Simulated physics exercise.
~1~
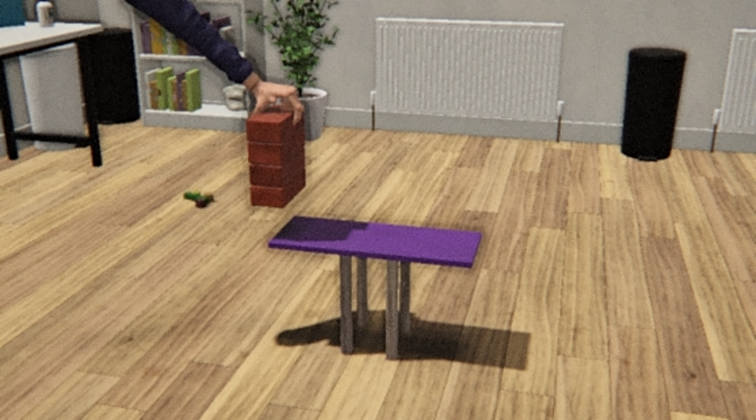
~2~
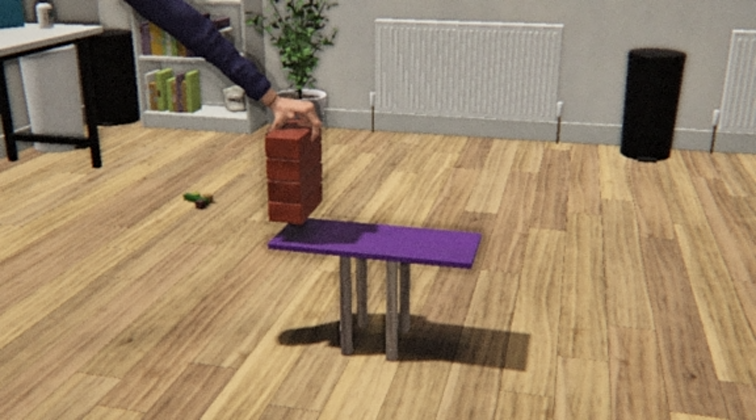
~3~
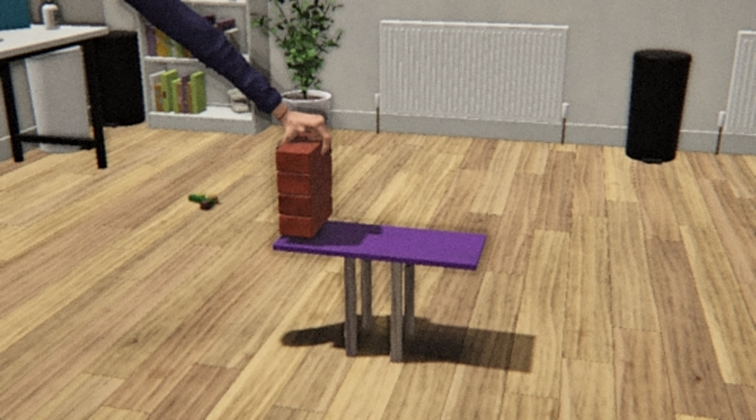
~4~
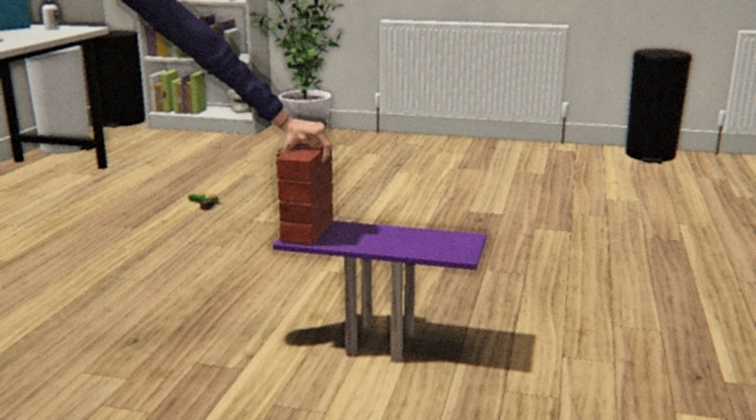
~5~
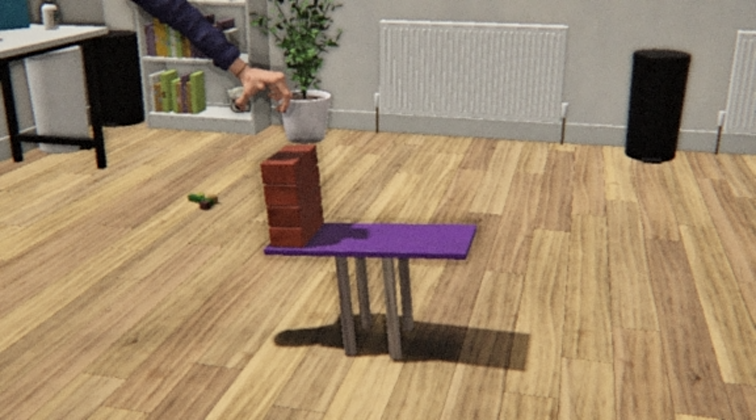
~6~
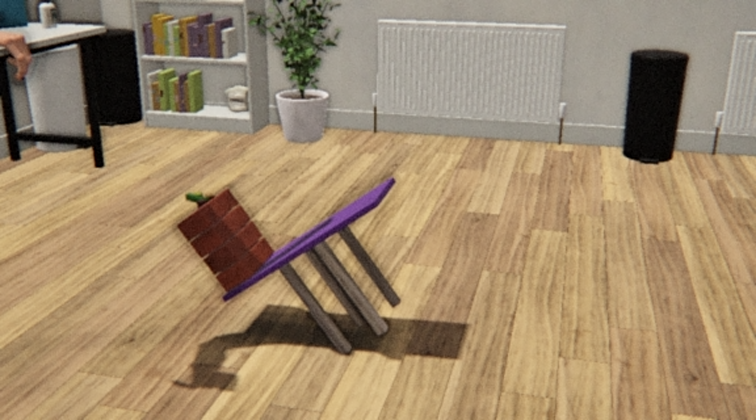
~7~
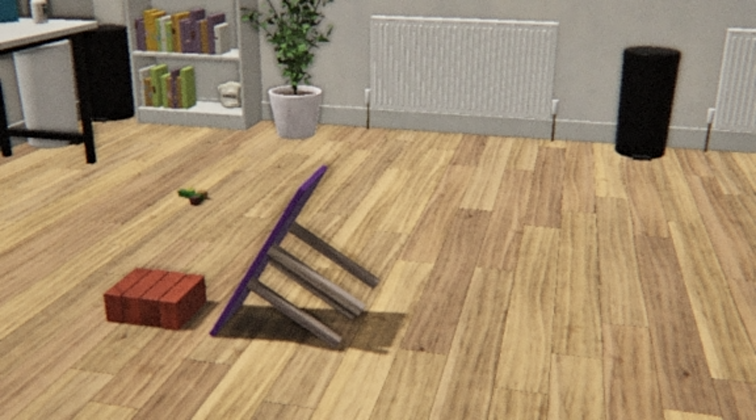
In a room with a wooden floor, a hand lowered a stack of red bricks onto the left end of a small purple table and let go, and the table tipped over to the left, spilling the bricks onto the floor beside it.
